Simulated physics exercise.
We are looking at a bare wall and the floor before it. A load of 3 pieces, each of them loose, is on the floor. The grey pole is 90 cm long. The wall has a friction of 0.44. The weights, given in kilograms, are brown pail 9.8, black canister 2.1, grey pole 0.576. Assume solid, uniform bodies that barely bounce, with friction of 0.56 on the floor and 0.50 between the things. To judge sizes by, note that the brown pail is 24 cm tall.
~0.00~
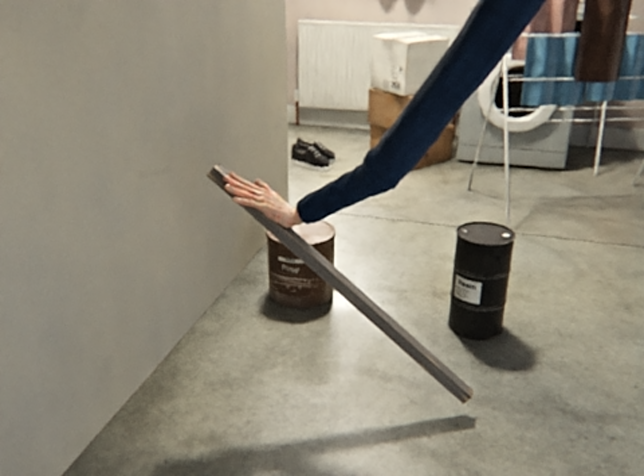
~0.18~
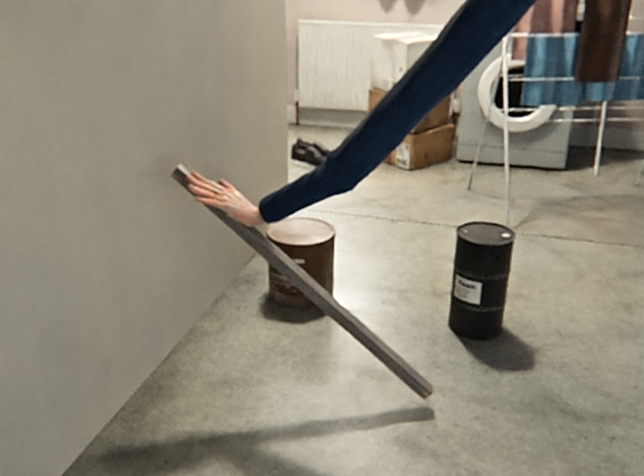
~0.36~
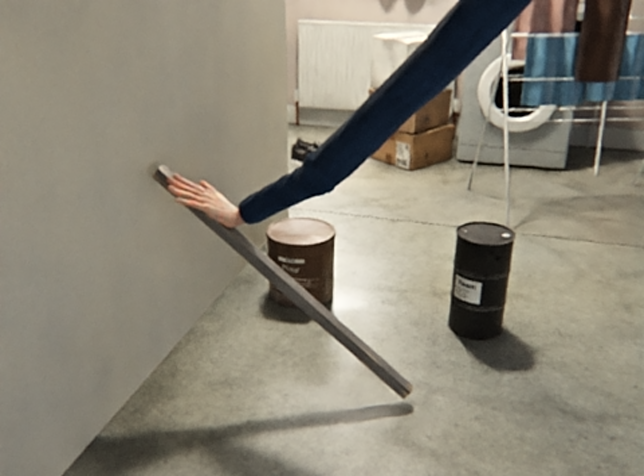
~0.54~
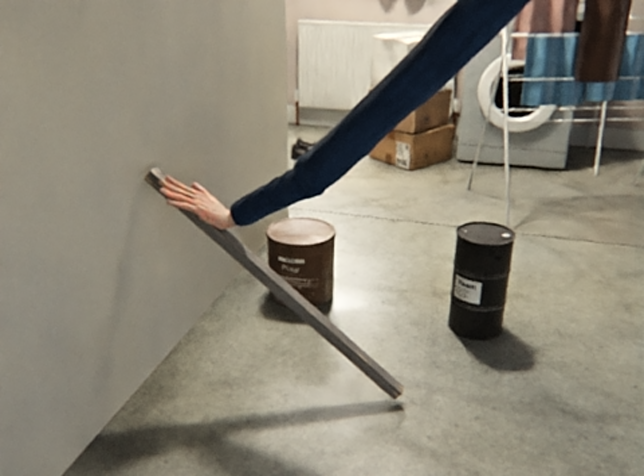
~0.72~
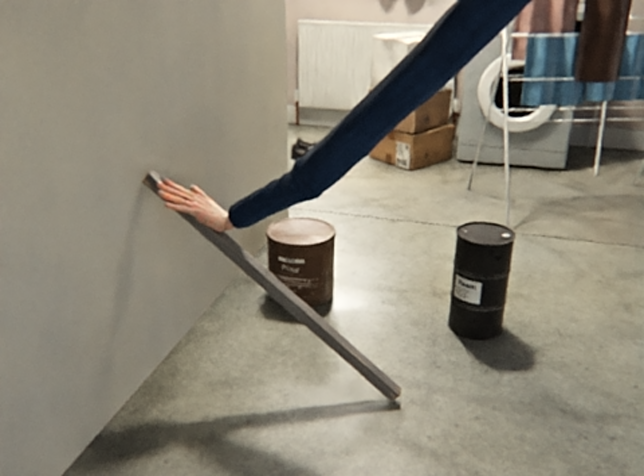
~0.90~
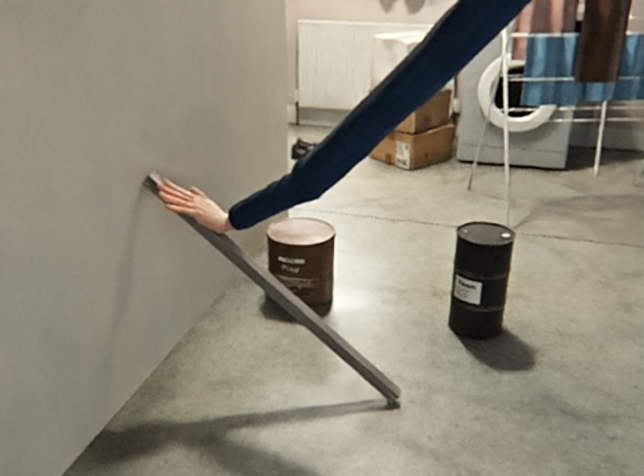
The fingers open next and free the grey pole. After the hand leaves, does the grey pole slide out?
Pretty sure it stands firm.
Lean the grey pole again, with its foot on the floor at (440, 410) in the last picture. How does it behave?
Then it slides down.
By 1.10 s, all is still.
By 1.50 s, grey pole resting near (275, 289).
When it is over (2.2 s), all 3 within 10 cm of the start. End places, in pixels of the last picture, grey pole near (275, 289). The pole holds.
